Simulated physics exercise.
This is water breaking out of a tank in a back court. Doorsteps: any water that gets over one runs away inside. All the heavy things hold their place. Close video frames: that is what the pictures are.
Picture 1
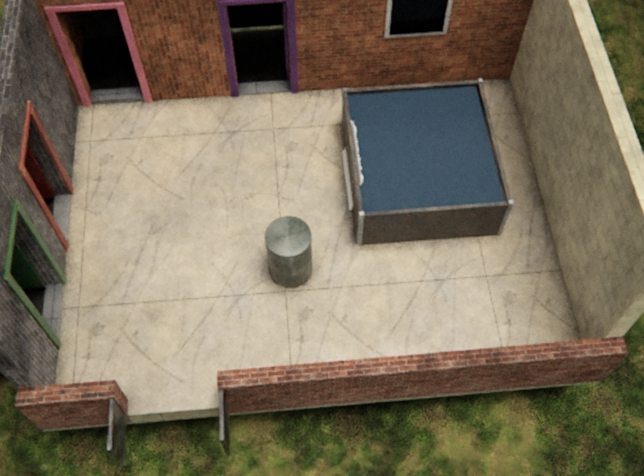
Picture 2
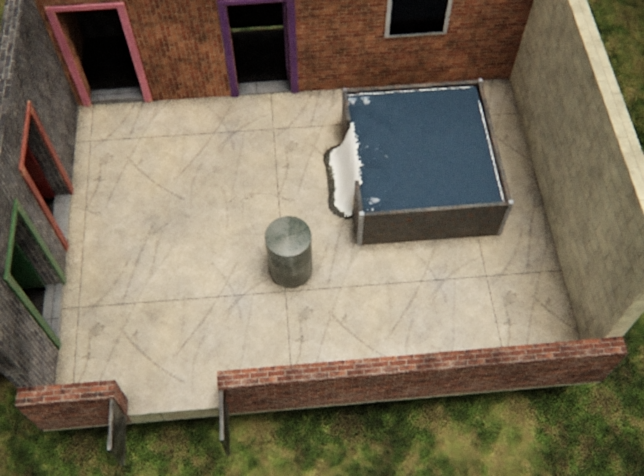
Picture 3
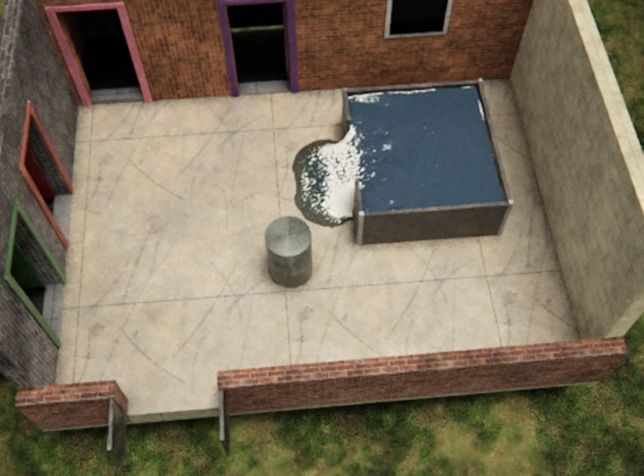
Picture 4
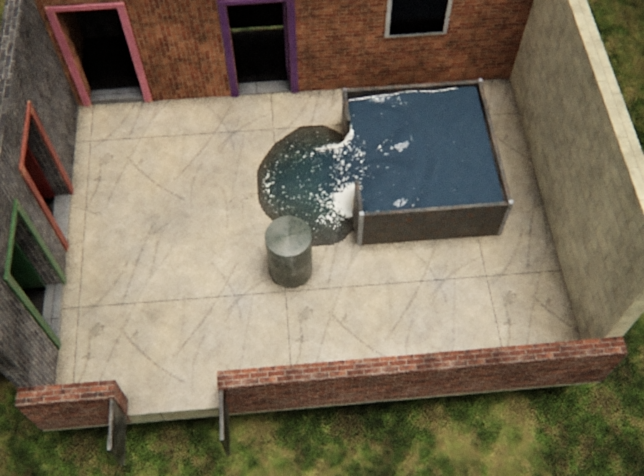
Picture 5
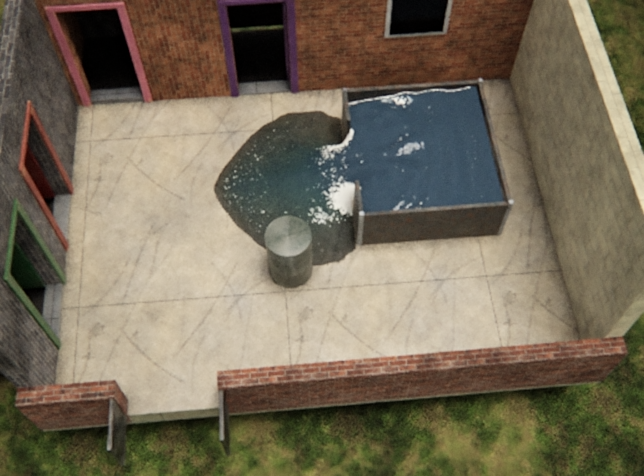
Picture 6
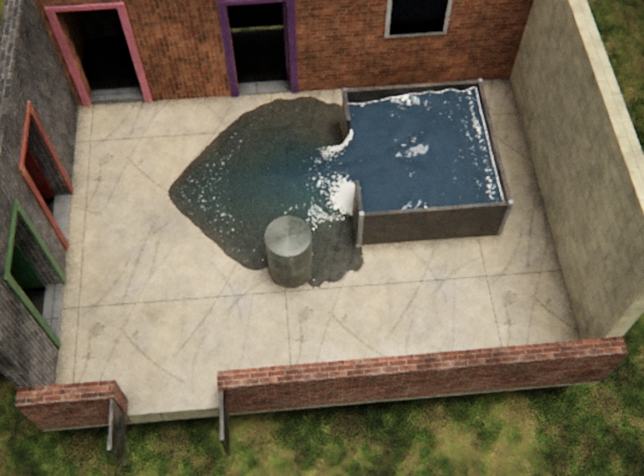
The footage shows a walled court with an open tank of blue water beside a short grey cylinder. Water bursts through the tank's left side, foaming white, and spreads leftward across the pale floor in a widening pool around the cylinder.
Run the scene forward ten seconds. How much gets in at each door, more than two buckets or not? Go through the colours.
The red door gets more than two; the green door gets more than two; the pink door gets more than two; the purple door gets more than two.
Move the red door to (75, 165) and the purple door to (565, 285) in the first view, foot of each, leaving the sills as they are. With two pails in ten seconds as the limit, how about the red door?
I'd say the red one tops it.
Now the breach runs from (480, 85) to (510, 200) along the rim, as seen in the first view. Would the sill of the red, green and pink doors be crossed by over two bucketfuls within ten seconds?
Here's how it goes: The red door gets beyond the mark, while the green door gets beyond the mark and the pink door never reaches it.
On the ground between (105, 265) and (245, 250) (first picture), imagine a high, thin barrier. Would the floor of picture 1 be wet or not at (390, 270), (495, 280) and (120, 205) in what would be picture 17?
Taking the points in order, they are high and dry, high and dry and inundated.
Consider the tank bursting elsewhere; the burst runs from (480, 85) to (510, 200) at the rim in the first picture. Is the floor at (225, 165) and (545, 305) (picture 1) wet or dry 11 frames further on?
Taking the two points in order, the first is left dry and the second is waterlogged.
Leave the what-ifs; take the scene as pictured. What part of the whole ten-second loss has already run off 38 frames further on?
I'd put it at 65 per cent.
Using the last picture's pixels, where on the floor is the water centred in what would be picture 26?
Around pixel (298, 196).
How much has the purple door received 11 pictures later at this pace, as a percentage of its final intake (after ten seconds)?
It works out at roughly 30 percent of the ten-second total.
A moment on, water covers 45 % of the floor; the red door under two buckets in, the green door not reached, the pink door not reached, the purple door under two buckets in.
Next, water covers 55 % of the floor; the red door far over two buckets in, the green door under two buckets in, the pink door wet at the sill, nothing in, the purple door under two buckets in.
Then, water covers 55 % of the floor; the red door far over two buckets in, the green door far over two buckets in, the pink door over two buckets in, the purple door over two buckets in.
Later, water covers 70 % of the floor; the red door far over two buckets in, the green door far over two buckets in, the pink door far over two buckets in, the purple door over two buckets in.
In the end, water covers 95 % of the floor; the red door far over two buckets in, the green door far over two buckets in, the pink door far over two buckets in, the purple door over two buckets in.
